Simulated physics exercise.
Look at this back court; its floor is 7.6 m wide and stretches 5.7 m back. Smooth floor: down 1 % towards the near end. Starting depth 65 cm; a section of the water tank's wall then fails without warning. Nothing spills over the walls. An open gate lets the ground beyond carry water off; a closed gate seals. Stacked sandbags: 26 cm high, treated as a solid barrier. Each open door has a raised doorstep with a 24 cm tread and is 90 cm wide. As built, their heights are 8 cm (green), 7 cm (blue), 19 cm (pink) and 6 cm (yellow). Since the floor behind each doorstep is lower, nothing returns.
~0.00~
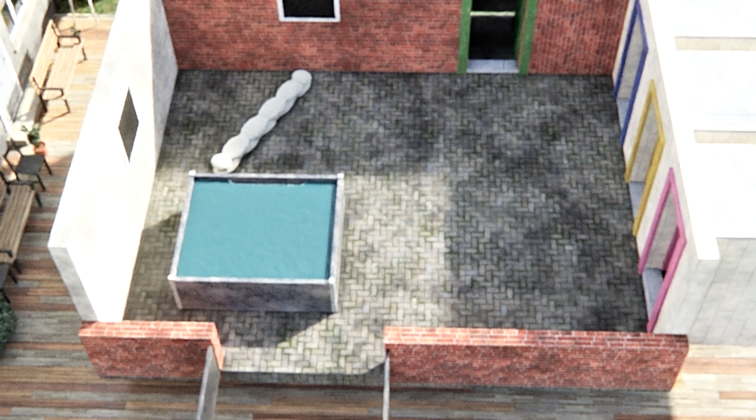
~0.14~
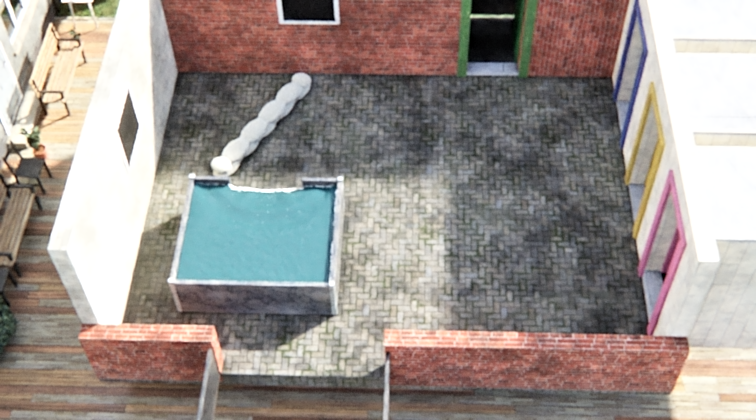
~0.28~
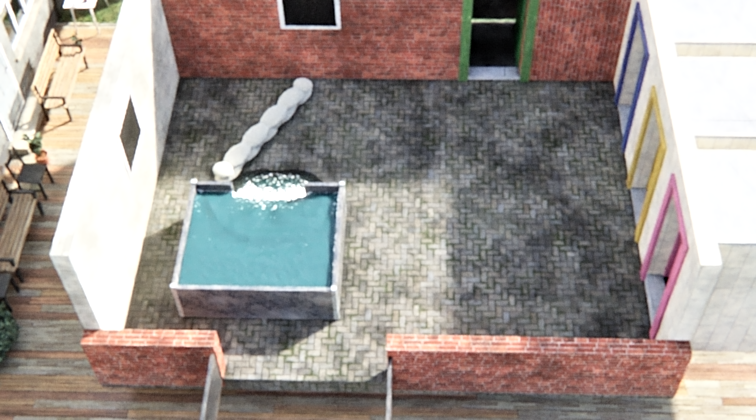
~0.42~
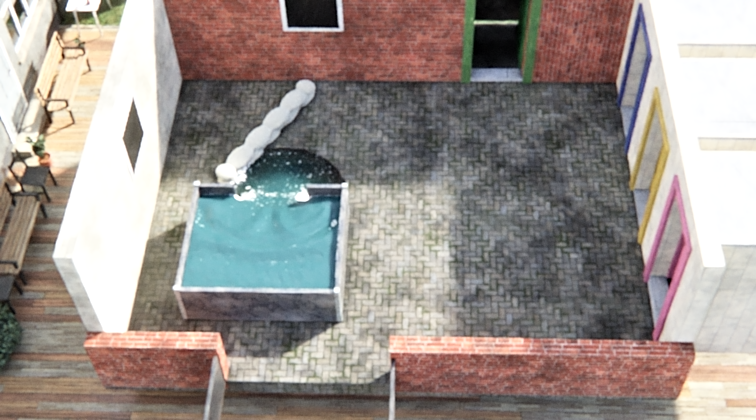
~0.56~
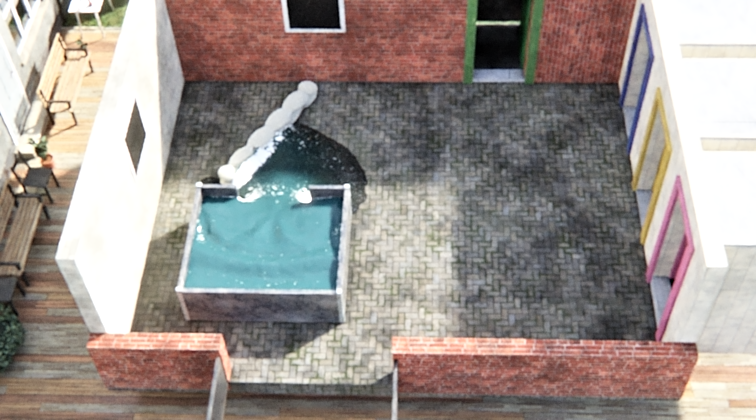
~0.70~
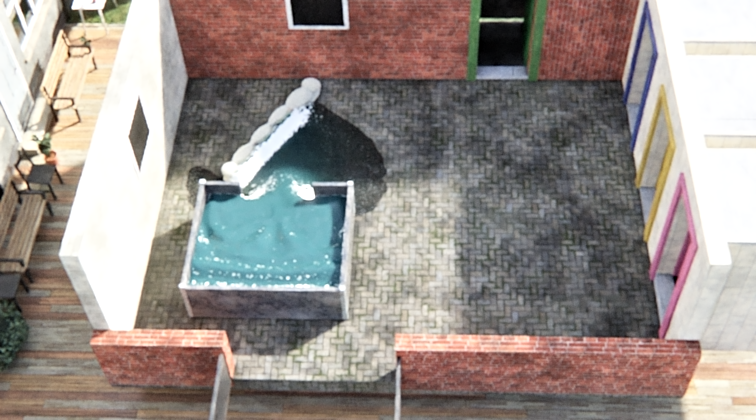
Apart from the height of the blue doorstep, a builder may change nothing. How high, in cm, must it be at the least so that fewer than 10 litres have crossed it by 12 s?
At least roughly 20 cm high.
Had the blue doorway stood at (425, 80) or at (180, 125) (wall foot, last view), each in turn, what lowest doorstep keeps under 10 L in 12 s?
You'd want roughly 19 cm there first, then roughly 4.5 cm.
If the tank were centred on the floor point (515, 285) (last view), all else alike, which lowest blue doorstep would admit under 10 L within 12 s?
Then roughly 15 cm.
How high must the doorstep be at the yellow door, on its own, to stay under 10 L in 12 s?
For yellow, a step near 8.0 cm.
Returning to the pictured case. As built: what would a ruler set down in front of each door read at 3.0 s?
Centimetres: Green = 10, blue = 14, pink = 0, yellow = 0.
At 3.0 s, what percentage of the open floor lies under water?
Close to 40 per cent is wet.
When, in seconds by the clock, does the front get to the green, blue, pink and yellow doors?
For green it's 1.8 s, for blue 2.6 s, for pink 4.5 s, and for yellow 3.6 s.
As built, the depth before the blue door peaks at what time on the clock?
That happens close to 3.8 s on the clock.
After 1.4 s water covers 20 % of the floor, deepest (38 cm) near (256, 168); it has not reached the blue door.
After 3.0 s water covers 40 % of the floor, deepest (26 cm) near (623, 92); 14 cm at the blue door, 5 litres in over its 7 cm doorstep.
After 12.0 s water covers 95 % of the floor, deepest (13 cm) near (666, 371); 7 cm at the blue door, 276 litres in over its 7 cm doorstep.
At the blue door as built, the water arrived by 2.7 s and peaked near 22 cm at 3.8 s.
Run again over the same 12 s with other heights there, 21 litres in over 18 cm, 1 litre over 24.5 cm. The limit of 10 litres is kept from about 20 cm up.
